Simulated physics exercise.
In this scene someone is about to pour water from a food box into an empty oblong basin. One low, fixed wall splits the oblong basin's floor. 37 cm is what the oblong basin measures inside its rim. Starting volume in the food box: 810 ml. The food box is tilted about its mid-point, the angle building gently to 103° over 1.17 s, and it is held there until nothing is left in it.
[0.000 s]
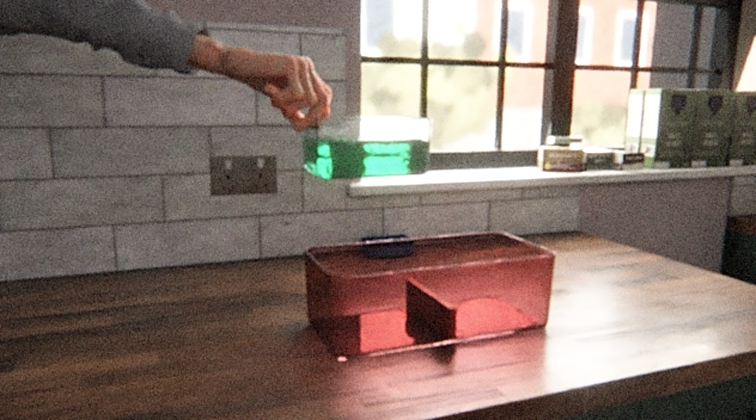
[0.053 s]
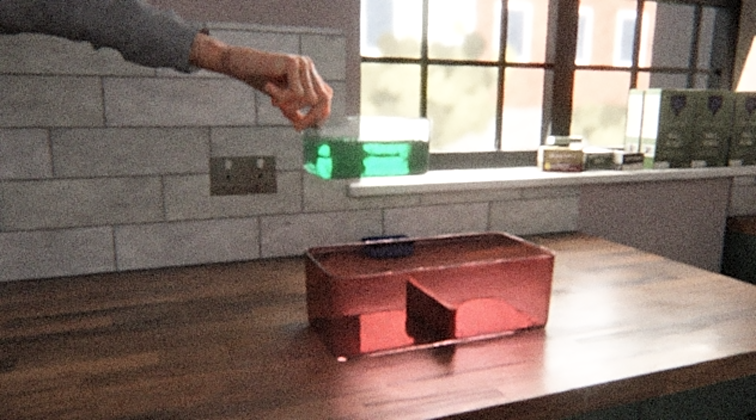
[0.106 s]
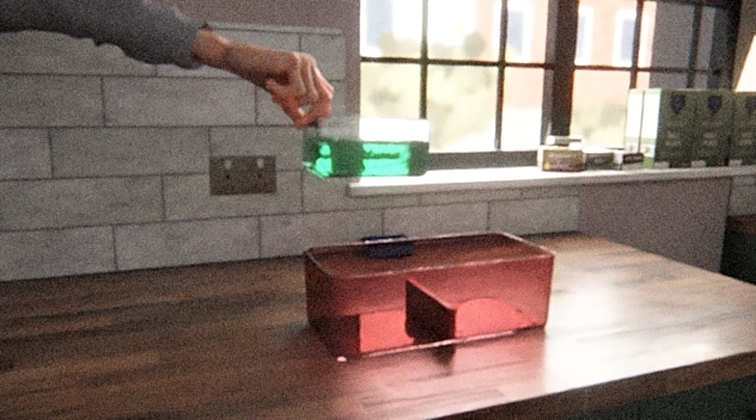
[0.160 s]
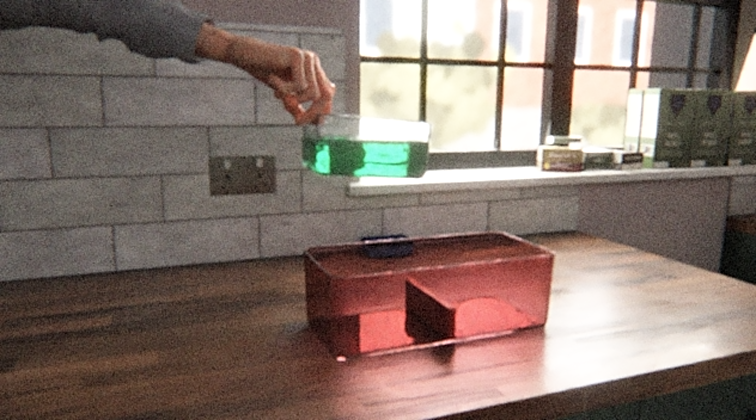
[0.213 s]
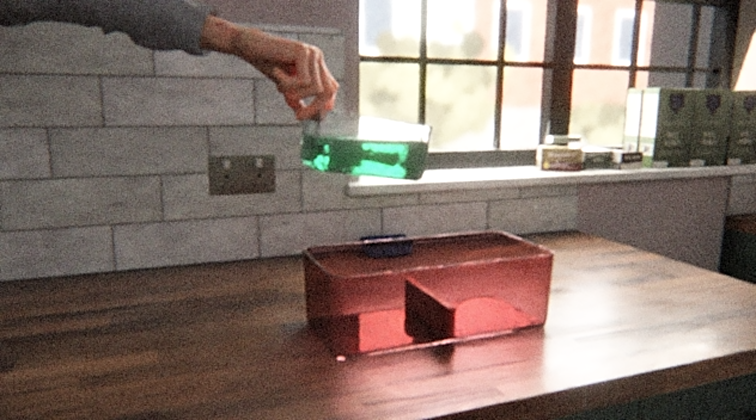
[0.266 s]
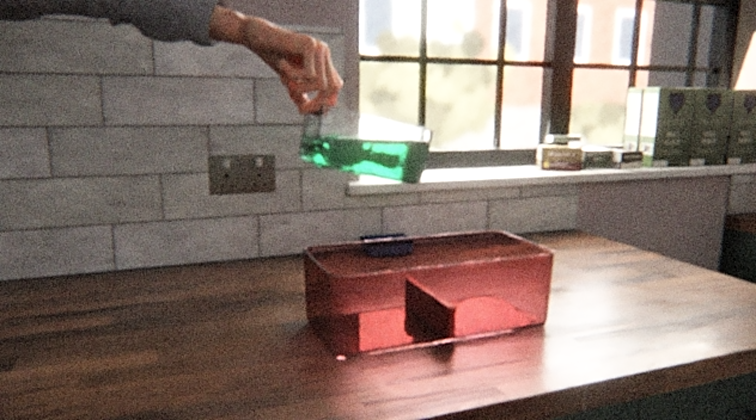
The clip shows a hand holding a clear container of green liquid above a red transparent basin on a wooden counter; the container stays nearly level at first, then gradually tilts, its right side dipping slightly lower.
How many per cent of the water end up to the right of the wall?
About 71 per cent.
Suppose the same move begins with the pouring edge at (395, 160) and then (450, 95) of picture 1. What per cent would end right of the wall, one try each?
Respectively 40 and 95 %.
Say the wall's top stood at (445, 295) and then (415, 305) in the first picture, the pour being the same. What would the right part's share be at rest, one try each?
Some 60 in a hundred, then some 85 in a hundred.
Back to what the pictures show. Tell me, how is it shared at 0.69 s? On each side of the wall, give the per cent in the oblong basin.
I'd say about 0 left and about 10 right.
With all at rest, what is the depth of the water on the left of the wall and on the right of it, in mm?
On the left it stands about 8 mm, on the right about 20 mm.
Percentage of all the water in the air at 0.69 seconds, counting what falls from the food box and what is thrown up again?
It comes to about 38 percent.
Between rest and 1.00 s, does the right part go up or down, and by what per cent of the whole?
Result: An increase, close to 1.
By 0.69 s the tilt is 65° and 52 per cent is still to pour, 0 is left of the wall and 10 right of it.
By 1.00 s the tilt is 97° and 12 per cent is still to pour, 7 is left of the wall and 70 right of it.
By 1.32 s the tilt is 103° and 1 per cent is still to pour, 26 is left of the wall and 70 right of it.
By 1.67 s the tilt is 103° and 0 per cent is still to pour, 28 is left of the wall and 71 right of it.
At rest 28 per cent lies left of the wall, 71 right of it and 1 outside.
